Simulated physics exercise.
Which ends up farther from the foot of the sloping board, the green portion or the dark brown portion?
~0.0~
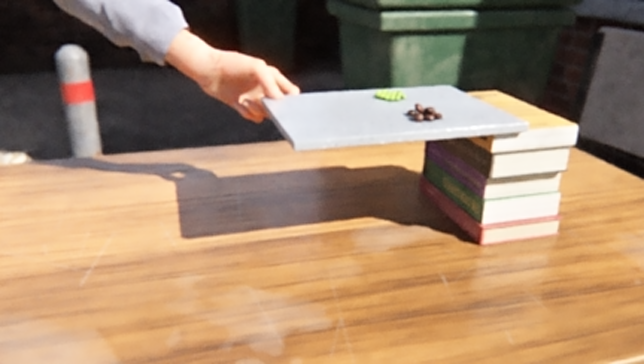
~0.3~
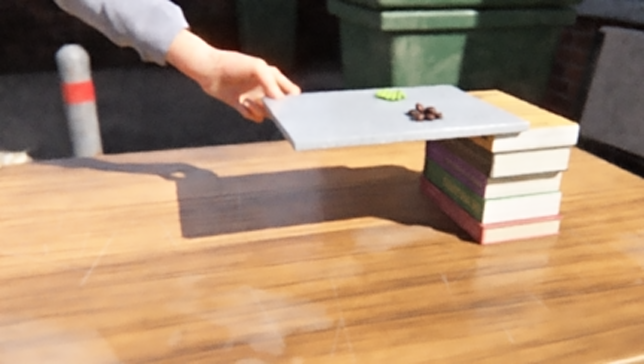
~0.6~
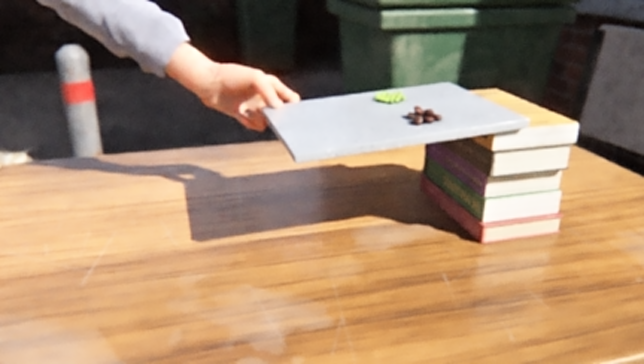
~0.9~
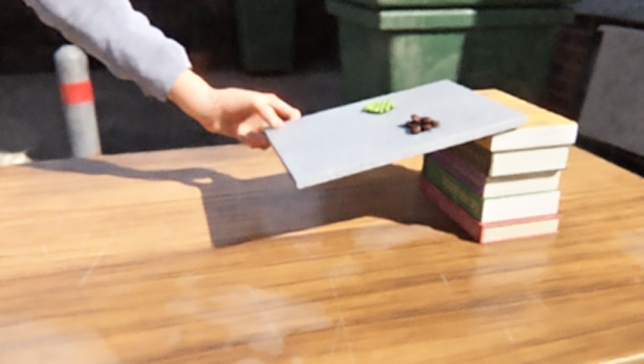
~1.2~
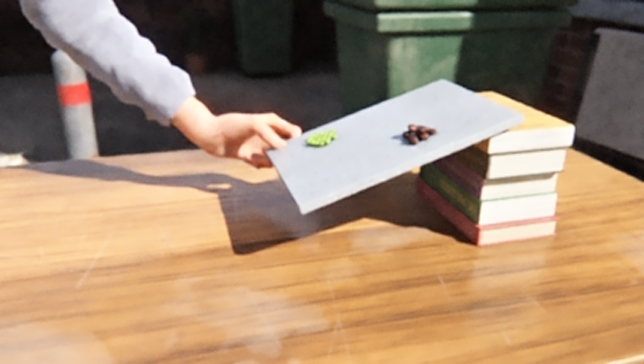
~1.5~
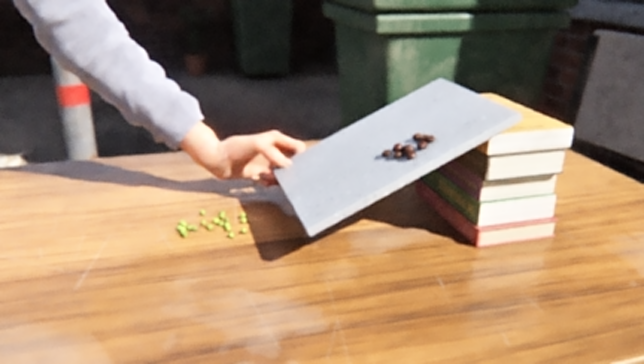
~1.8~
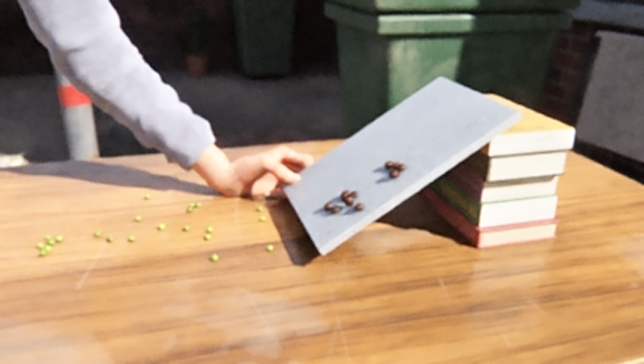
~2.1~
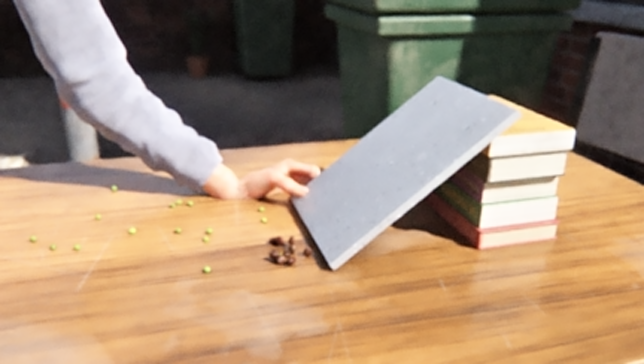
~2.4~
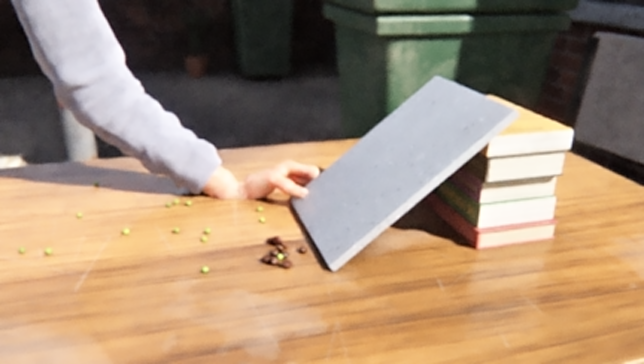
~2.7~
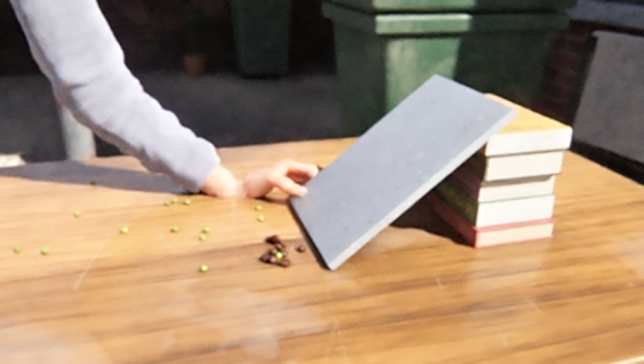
The green portion from the back of the board ends up farther away, scattered out to the left across the table, while the dark brown pieces stay bunched near the foot.
